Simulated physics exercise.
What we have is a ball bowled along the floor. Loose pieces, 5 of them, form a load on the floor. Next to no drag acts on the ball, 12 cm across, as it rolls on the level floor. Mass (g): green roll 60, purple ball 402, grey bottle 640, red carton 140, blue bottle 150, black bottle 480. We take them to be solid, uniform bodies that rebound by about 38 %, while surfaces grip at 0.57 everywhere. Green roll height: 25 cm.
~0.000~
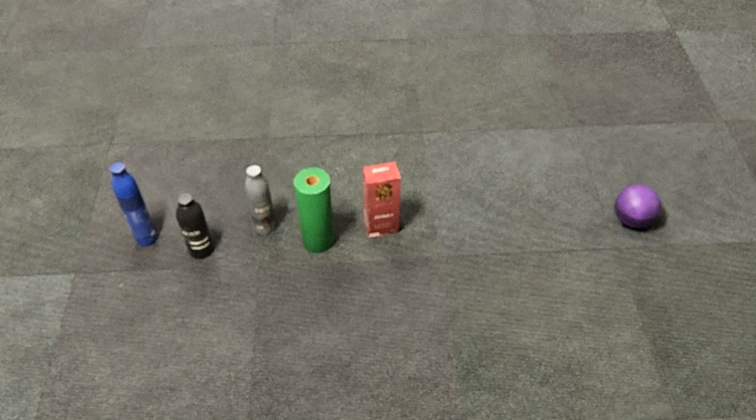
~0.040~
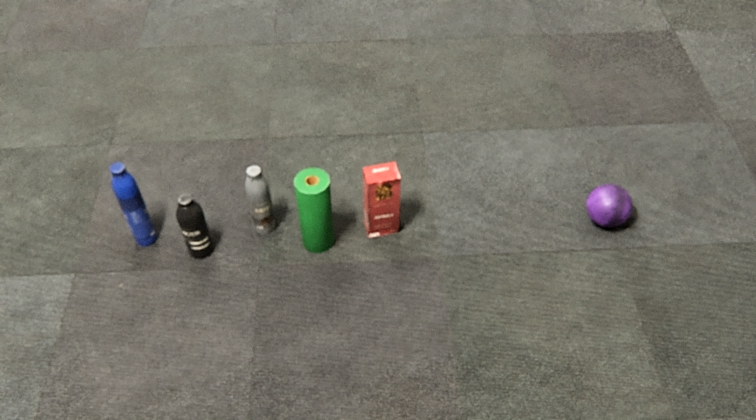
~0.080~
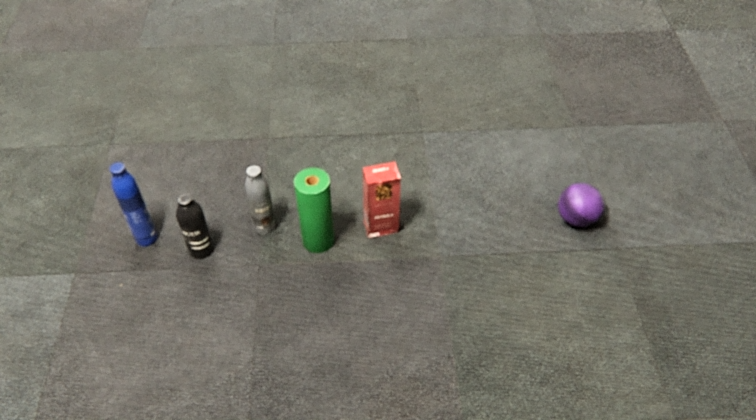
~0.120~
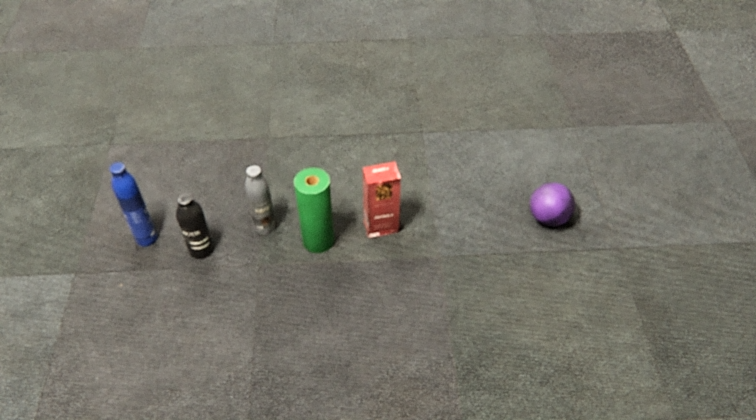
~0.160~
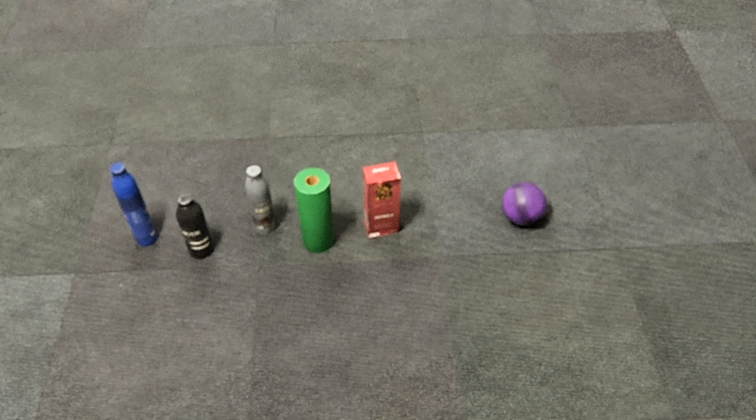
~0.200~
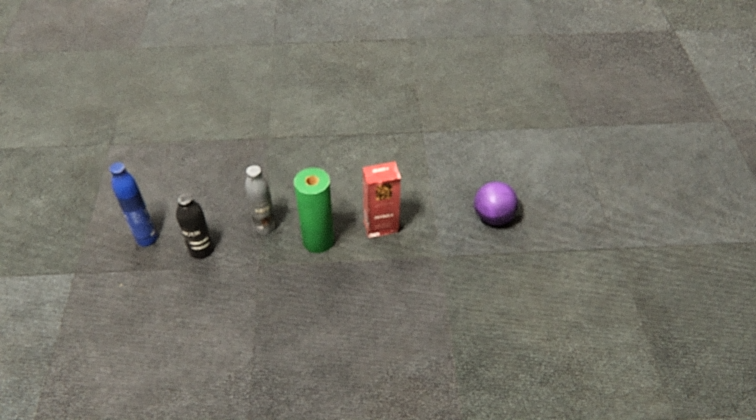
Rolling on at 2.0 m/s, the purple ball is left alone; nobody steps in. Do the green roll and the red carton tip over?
In the end green roll: Knocked down. Red carton: Knocked down.
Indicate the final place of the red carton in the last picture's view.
Around pixel (300, 269).
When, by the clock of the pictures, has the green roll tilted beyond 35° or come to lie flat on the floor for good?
That comes at close to 0.6 seconds.
After 0.60 s, ball has run 97 cm; purple ball near (299, 183); red carton leaning 41° near (311, 225); green roll leaning 38° near (272, 221).
After 0.90 s, ball has run 132 cm; purple ball near (186, 164); red carton on its side near (302, 268); green roll on its side near (240, 254).
By the end (1.5 s), tipped over on the floor, green roll and red carton; the other 3 in place, give or take 8 cm. Seen from the same camera at the end, green roll near (239, 257), red carton near (300, 269).
